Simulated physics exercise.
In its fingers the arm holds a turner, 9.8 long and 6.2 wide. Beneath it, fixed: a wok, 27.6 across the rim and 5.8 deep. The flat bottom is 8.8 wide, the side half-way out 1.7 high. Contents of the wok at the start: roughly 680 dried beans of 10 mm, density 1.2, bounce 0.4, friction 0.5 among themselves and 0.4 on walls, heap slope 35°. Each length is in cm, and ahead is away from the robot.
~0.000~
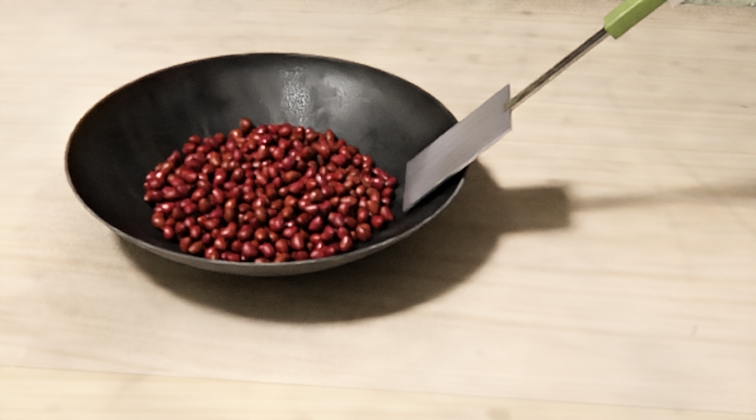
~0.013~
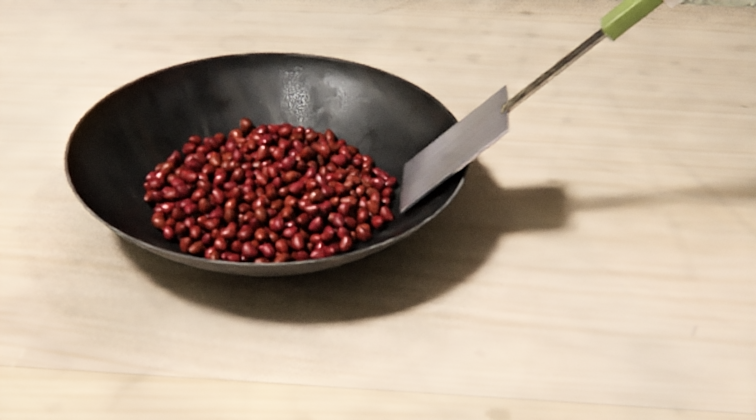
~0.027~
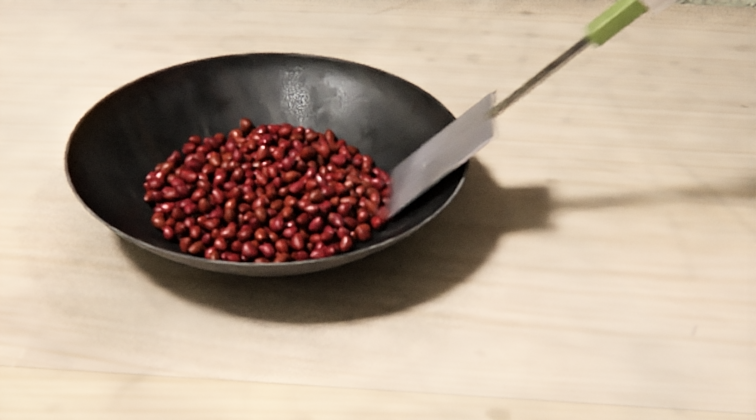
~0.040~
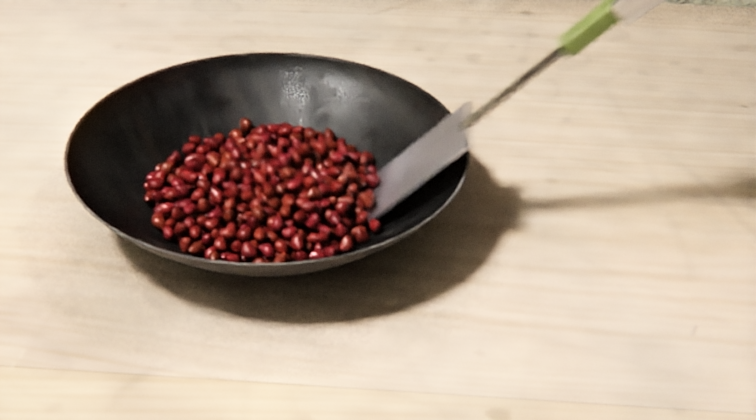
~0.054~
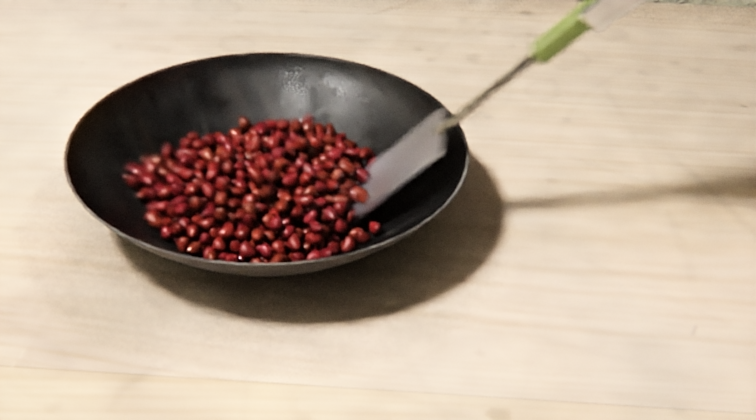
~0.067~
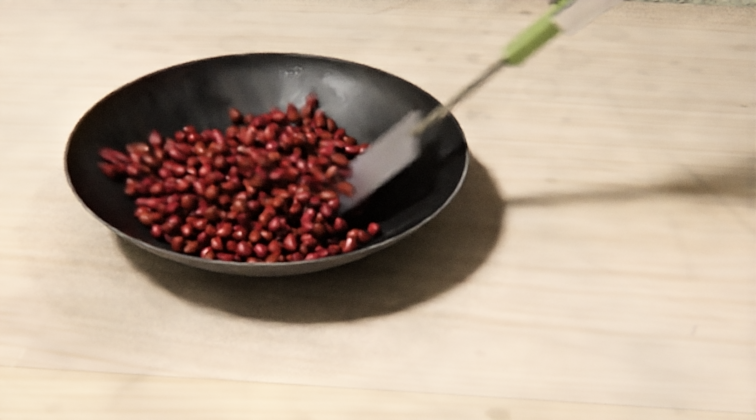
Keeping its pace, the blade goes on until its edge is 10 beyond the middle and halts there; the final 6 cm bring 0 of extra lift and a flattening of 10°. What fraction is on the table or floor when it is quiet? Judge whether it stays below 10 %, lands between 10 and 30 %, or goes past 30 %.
It goes past 30 %.
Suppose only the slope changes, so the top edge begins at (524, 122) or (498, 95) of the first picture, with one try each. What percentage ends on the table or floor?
Around 35 per cent, then around 40 per cent.
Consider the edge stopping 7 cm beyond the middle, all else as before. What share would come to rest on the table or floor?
In that case about 15 percent ends on the table or floor.
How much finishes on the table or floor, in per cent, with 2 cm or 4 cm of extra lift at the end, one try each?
Near 40 and 35 percent respectively.
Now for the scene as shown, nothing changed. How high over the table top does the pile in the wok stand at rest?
About 5.5 centimetres.
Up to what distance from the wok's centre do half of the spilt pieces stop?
Looks like roughly 32 centimetres to me.
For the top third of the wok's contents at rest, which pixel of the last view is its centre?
Roughly (191, 160).
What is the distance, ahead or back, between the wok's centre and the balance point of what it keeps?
Offset: About 3.0 cm, ahead.
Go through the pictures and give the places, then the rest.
The first frame shows turner top edge at (510, 106), sloping 46°; upper third of the load around (272, 181), from x 150 to 390, top at y 125; 679 in the wok.
The second frame shows turner top edge at (508, 107), sloping 46°; upper third of the load around (272, 181), from x 150 to 390, top at y 125.
The third frame shows turner top edge at (494, 114), sloping 46°; upper third of the load around (272, 181), from x 150 to 390, top at y 125.
The fourth frame shows turner top edge at (469, 123), sloping 46°; upper third of the load around (273, 178), from x 150 to 375, top at y 125.
The fifth frame shows turner top edge at (442, 130), sloping 46°; upper third of the load around (267, 174), from x 135 to 375, top at y 120.
The sixth frame shows turner top edge at (416, 133), sloping 46°; upper third of the load around (256, 166), from x 110 to 375, top at y 100; 679 in the wok.
After 0.10 s, sloping 46°, highest piece 8 above the table; 678 in the wok, 1 on the blade or in flight.
After 0.13 s, sloping 44°, highest piece 9 above the table; 674 in the wok, 5 on the blade or in flight.
After 0.35 s, sloping 36°, highest piece 10 above the table; 416 in the wok, 130 on the table or floor, 133 on the blade or in flight.
After 1.40 s, sloping 36°, highest piece 6 above the table; 415 in the wok, 264 on the table or floor.
At rest, 415 in the wok, 264 on the table or floor. That is 39 % on the table or floor.
